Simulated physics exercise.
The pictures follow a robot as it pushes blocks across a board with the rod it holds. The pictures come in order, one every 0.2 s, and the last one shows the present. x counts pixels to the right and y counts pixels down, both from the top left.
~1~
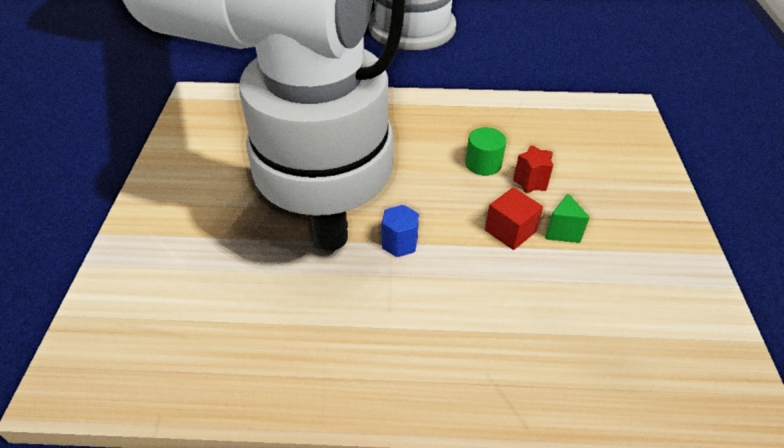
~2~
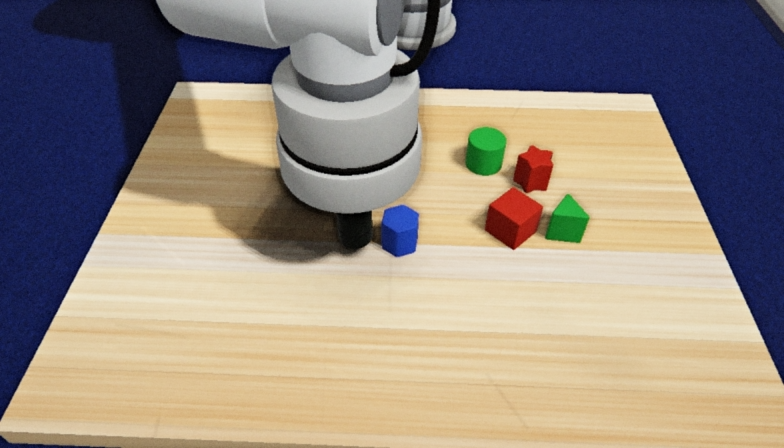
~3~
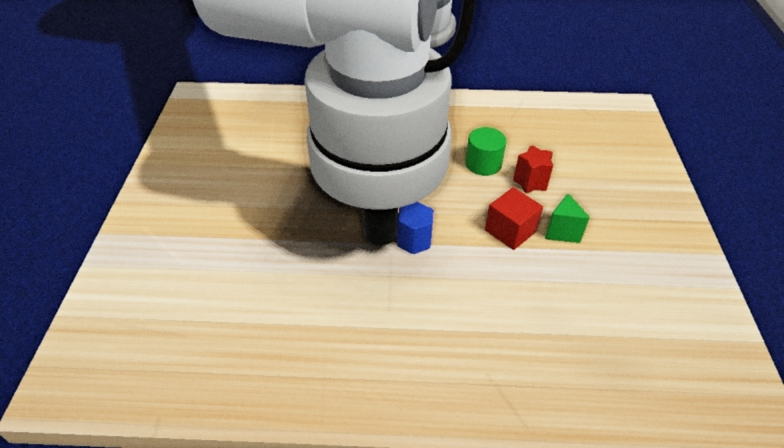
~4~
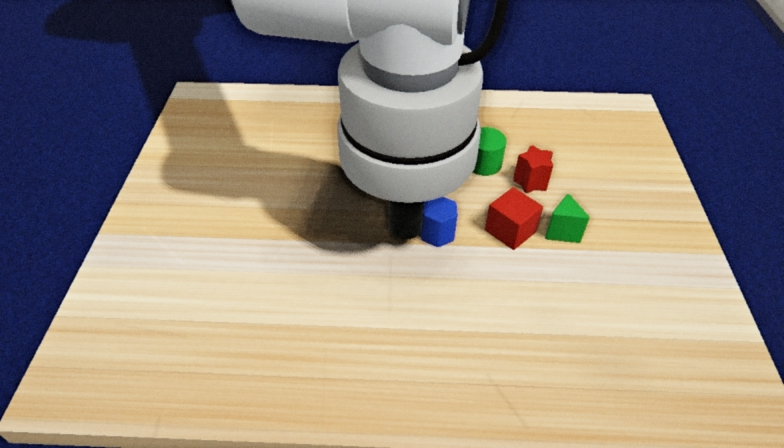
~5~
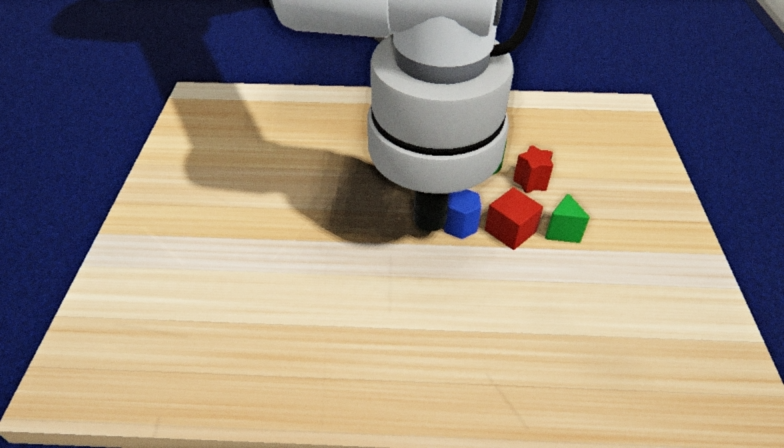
On a light wooden board, a robot arm moved right until its black rod met the blue block, then pushed it across toward the red cube, while the other red and green blocks stayed still.
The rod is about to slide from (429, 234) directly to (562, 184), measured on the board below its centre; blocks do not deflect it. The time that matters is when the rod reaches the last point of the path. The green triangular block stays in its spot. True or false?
True.
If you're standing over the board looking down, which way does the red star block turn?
Turns anticlockwise.
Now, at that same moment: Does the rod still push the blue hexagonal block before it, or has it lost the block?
It stays ahead.
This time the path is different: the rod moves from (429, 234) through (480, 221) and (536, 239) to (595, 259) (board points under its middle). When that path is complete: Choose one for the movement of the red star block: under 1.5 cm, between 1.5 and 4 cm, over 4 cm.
Under 1.5 cm.
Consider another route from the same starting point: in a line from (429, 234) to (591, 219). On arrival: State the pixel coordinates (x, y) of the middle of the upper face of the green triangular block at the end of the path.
It is at (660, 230).
The first path, step by step. One third of the way, rod at (479, 203); blue hexagonal block at (510, 180), turned 10° anticlockwise; red square block at (527, 206).
Two thirds of the way, rod at (524, 187); blue hexagonal block at (557, 167), turned 25° anticlockwise; red square block at (527, 206); red star block at (554, 146), turned 60° anticlockwise.
At the end, rod at (566, 171); blue hexagonal block at (601, 158); red square block at (527, 206); red star block at (563, 138), turned 120° anticlockwise; green triangular block in place.
